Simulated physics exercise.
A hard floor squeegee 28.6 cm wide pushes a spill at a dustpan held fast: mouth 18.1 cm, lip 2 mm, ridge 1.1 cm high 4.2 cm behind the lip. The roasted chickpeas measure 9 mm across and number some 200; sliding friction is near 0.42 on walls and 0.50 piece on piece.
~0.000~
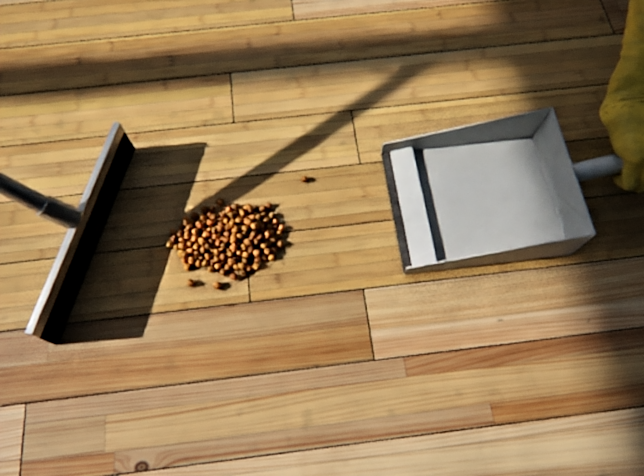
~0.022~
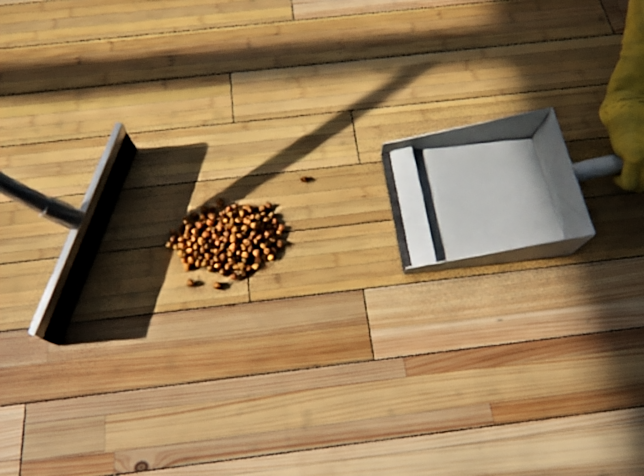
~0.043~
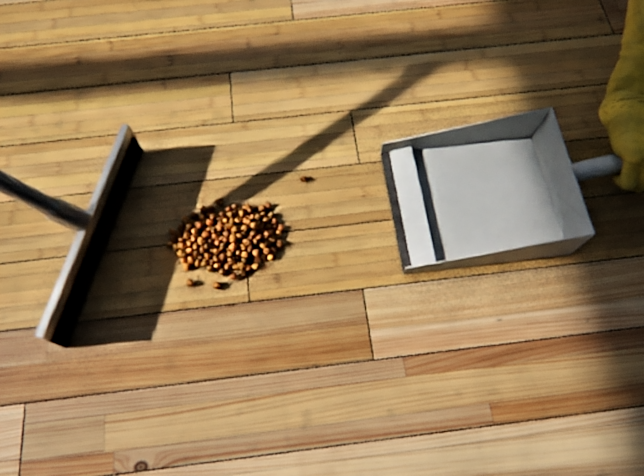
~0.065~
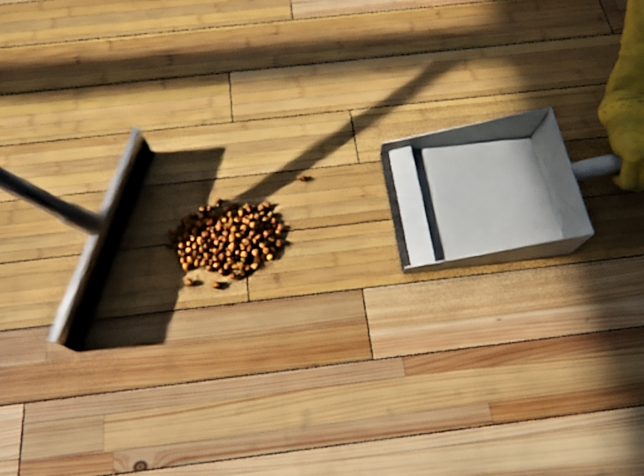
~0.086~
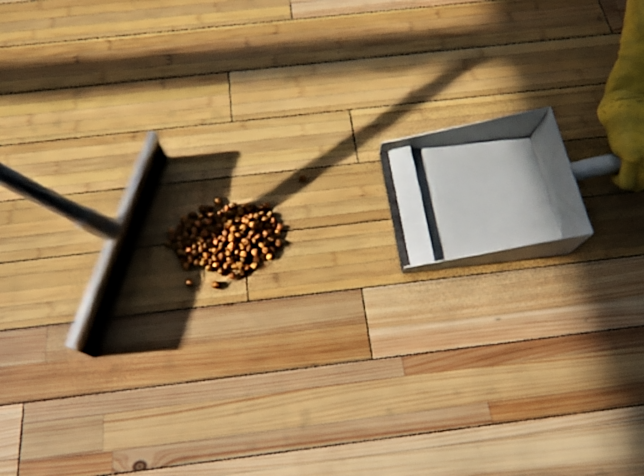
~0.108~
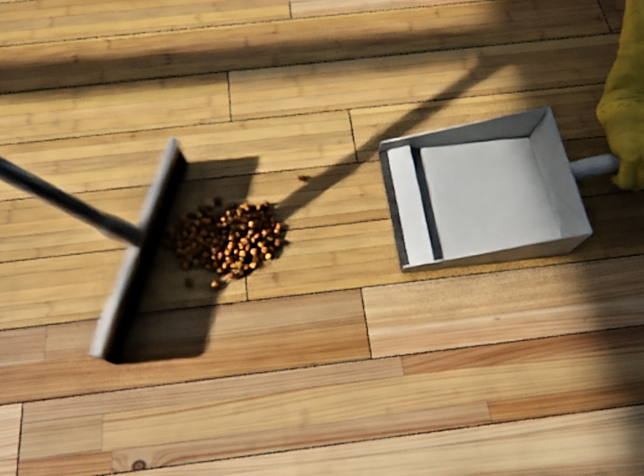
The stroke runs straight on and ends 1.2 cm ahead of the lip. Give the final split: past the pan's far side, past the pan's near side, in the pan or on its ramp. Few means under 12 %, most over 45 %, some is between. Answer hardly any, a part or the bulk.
Past the pan's far side: Hardly any; past the pan's near side: The bulk; in the pan or on its ramp: A part.
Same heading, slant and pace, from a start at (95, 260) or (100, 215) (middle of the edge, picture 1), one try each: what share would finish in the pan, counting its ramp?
Some 25 and 30 per cent.
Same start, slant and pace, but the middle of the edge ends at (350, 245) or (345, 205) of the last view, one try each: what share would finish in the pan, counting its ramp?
About 40 and 45 per cent.
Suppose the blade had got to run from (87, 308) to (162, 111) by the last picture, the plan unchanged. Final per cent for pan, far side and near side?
Pan 15, far 5, near 25.
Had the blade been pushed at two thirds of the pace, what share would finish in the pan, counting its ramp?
Then about 15 per cent.
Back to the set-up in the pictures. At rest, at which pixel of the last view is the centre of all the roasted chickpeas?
Near (530, 321).
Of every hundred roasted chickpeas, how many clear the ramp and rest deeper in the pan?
Some 20 per cent.
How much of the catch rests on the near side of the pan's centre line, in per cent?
Roughly 90 per cent.
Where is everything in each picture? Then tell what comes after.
In the first picture, blade from (35, 332) to (119, 130), moved 0.0 cm, 0 of the pieces shifted so far; middle of the pieces at (228, 239); pan at (486, 200).
In the second picture, blade from (38, 333) to (121, 130), moved 0.4 cm, 0 of the pieces shifted so far; middle of the pieces at (227, 239).
In the third picture, blade from (45, 336) to (128, 132), moved 1.4 cm, 0 of the pieces shifted so far; middle of the pieces at (227, 239).
In the fourth picture, blade from (58, 340) to (139, 135), moved 3.1 cm, 0 of the pieces shifted so far; middle of the pieces at (226, 239).
In the fifth picture, blade from (76, 346) to (154, 139), moved 5.4 cm, 0 of the pieces shifted so far; middle of the pieces at (226, 239).
In the sixth picture, blade from (100, 354) to (175, 144), moved 8.5 cm, 0 of the pieces shifted so far; middle of the pieces at (225, 238); pan at (483, 199). Its pace works out near 1.46 m/s, heading 24 degrees towards the viewer's side.
Then, at 0.22 s, middle of the blade 17 cm from the lip; 0 % over the lip, far side 0 %, near side 25 %.
After 0.29 s, middle of the blade 8 cm from the lip; 0 % over the lip, far side 0 %, near side 50 %.
After 0.50 s, middle of the blade 6 cm from the lip; 30 % over the lip, far side 5 %, near side 60 %.
In the end, at 1.4 s, far side 5 %, near side 60 %, pan 25 %, in front of the lip or behind the blade 10 %.
